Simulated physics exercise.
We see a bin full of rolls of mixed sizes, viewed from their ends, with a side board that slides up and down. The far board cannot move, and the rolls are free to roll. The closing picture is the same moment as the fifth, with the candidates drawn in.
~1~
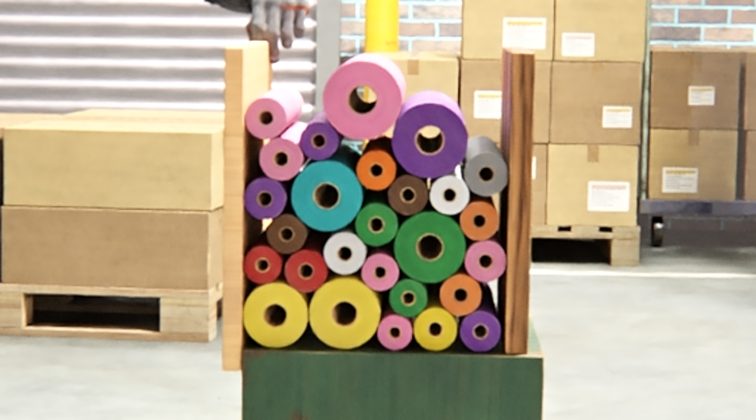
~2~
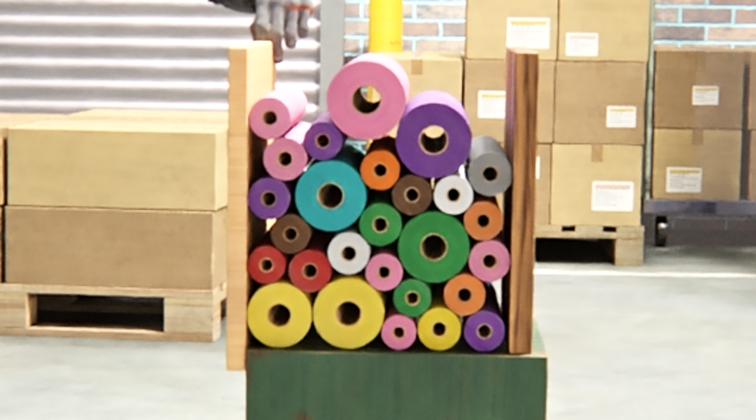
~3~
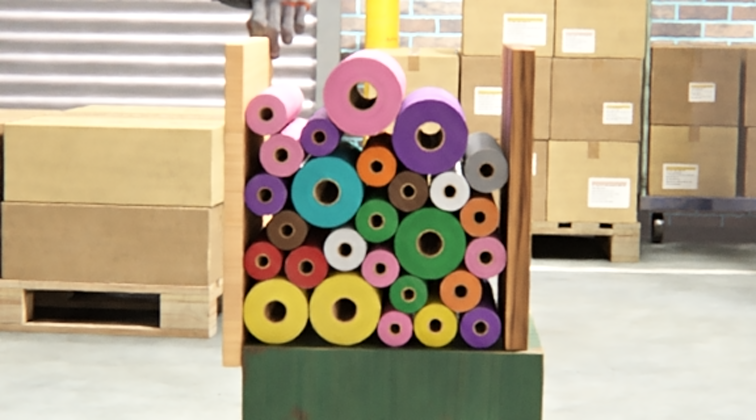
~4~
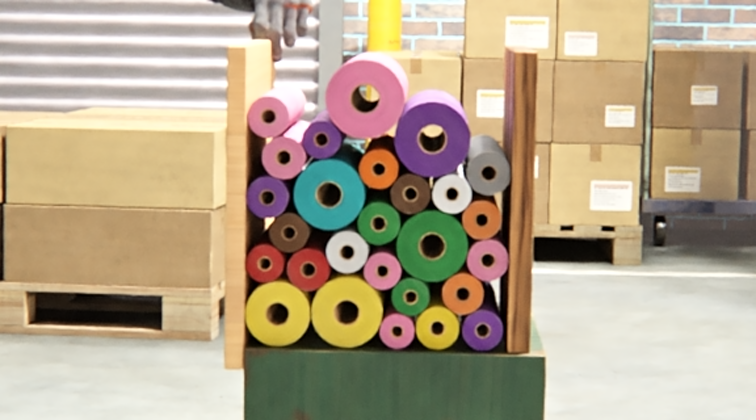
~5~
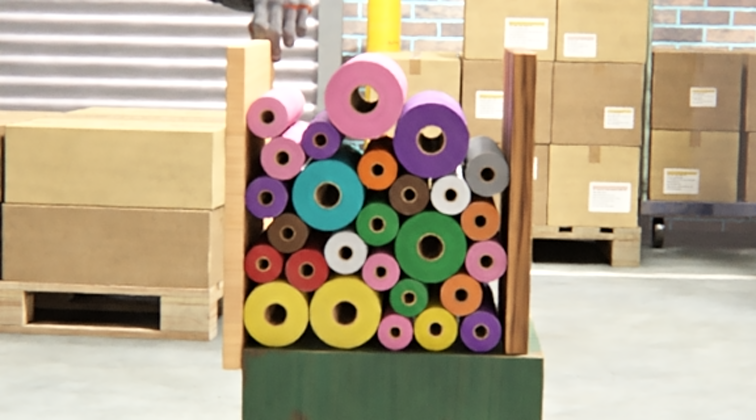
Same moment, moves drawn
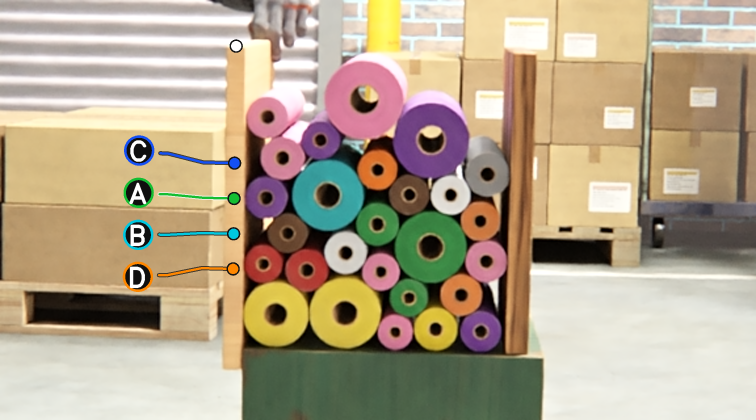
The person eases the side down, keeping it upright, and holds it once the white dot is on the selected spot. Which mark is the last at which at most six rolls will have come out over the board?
Down to D.
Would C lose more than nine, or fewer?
At C, fewer than nine.
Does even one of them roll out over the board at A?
At A: Yes.
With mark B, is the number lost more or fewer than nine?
Fewer than nine.
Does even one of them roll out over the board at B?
Yes.
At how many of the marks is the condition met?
The number is four.
On the marked copy, A at (234, 198); B at (234, 234); C at (235, 163); D at (233, 269); the white dot at (236, 46).
Following D. Soon after the start, top of the board (245, 161).
Later, top of the board (243, 268).
In the end, top of the board (243, 268), six out over the board.
As for the rest, A two out over the board; B two out over the board; C one out over the board.
